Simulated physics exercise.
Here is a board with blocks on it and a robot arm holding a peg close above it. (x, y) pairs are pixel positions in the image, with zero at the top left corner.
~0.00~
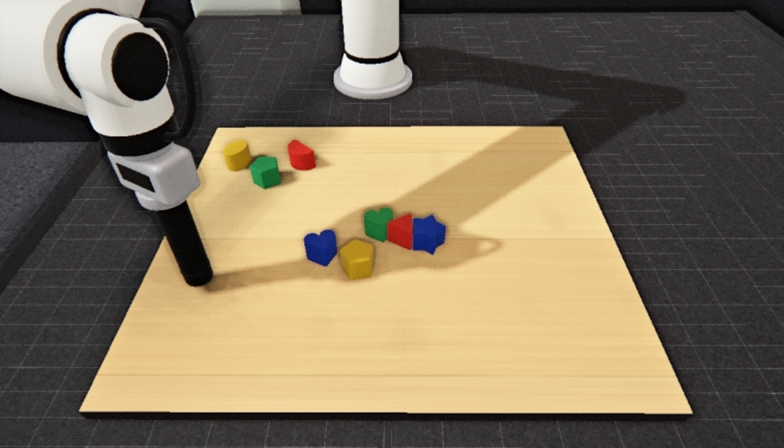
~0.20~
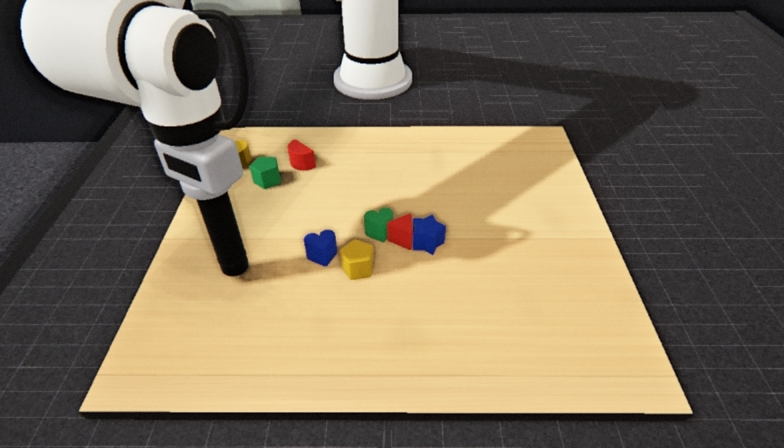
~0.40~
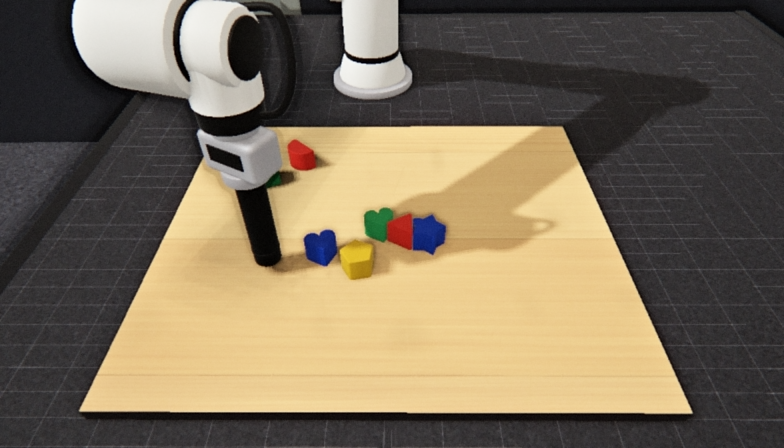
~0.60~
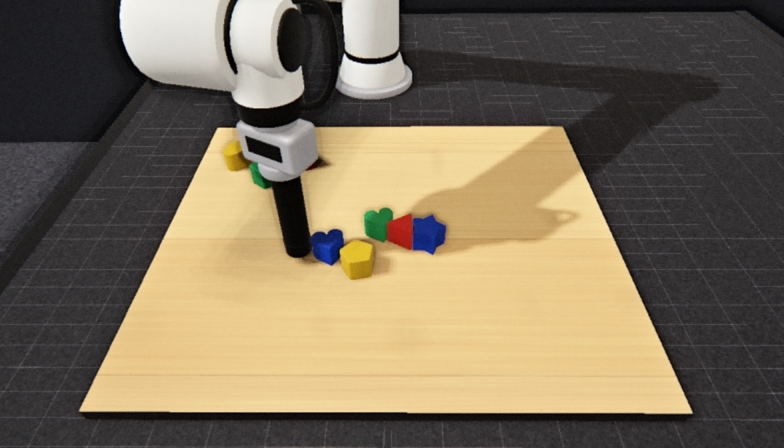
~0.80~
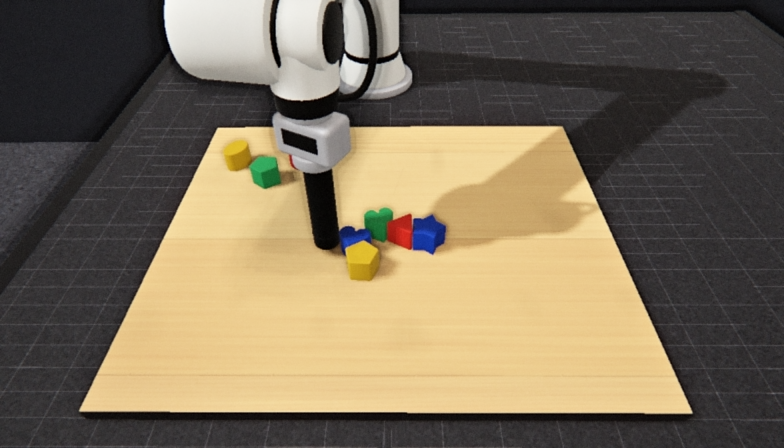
On a wooden board, a robot arm moves right and pushes a blue heart-shaped block rightward.
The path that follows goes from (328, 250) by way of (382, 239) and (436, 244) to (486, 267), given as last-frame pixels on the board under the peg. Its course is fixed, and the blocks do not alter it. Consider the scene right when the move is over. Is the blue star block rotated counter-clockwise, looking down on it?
Yes, it checks out.
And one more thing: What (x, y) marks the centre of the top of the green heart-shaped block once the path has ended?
The answer is (404, 205).
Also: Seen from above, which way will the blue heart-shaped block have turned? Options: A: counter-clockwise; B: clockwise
My pick is B.
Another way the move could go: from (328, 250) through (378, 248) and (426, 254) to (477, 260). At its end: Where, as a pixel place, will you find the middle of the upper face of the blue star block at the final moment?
The answer is (469, 223).
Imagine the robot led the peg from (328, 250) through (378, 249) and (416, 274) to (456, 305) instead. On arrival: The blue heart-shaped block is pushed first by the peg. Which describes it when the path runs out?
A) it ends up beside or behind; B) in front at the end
The one that fits is A, it ends up beside or behind.
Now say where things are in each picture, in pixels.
The first picture shows lower end of the peg (200, 278), tops of blocks, blue heart-shaped block (320, 238), green heart-shaped block (379, 215), red three-sided block (403, 222), blue star block (428, 225).
The second picture shows peg (236, 268), blocks as before.
The third picture shows peg (269, 258), blocks as before.
The fourth picture shows peg (299, 250), blue heart-shaped block (327, 237).
The fifth picture shows peg (327, 242), blue heart-shaped block (354, 234), green heart-shaped block (379, 215), red three-sided block (403, 222), blue star block (428, 225).
On the path given first. One third of the way, peg (382, 231); blue heart-shaped block (391, 237), turned 95° clockwise; green heart-shaped block (395, 208); red three-sided block (411, 222); blue star block (435, 226).
Two thirds of the way, peg (437, 236); blue heart-shaped block (396, 238), turned 120° clockwise; green heart-shaped block (404, 205), turned 25° anticlockwise; red three-sided block (467, 228); blue star block (492, 232).
At the end, peg (487, 258); blue heart-shaped block (396, 238), turned 120° clockwise; green heart-shaped block (404, 205), turned 25° anticlockwise; red three-sided block (514, 241), turned 40° anticlockwise; blue star block (534, 233), turned 40° anticlockwise.
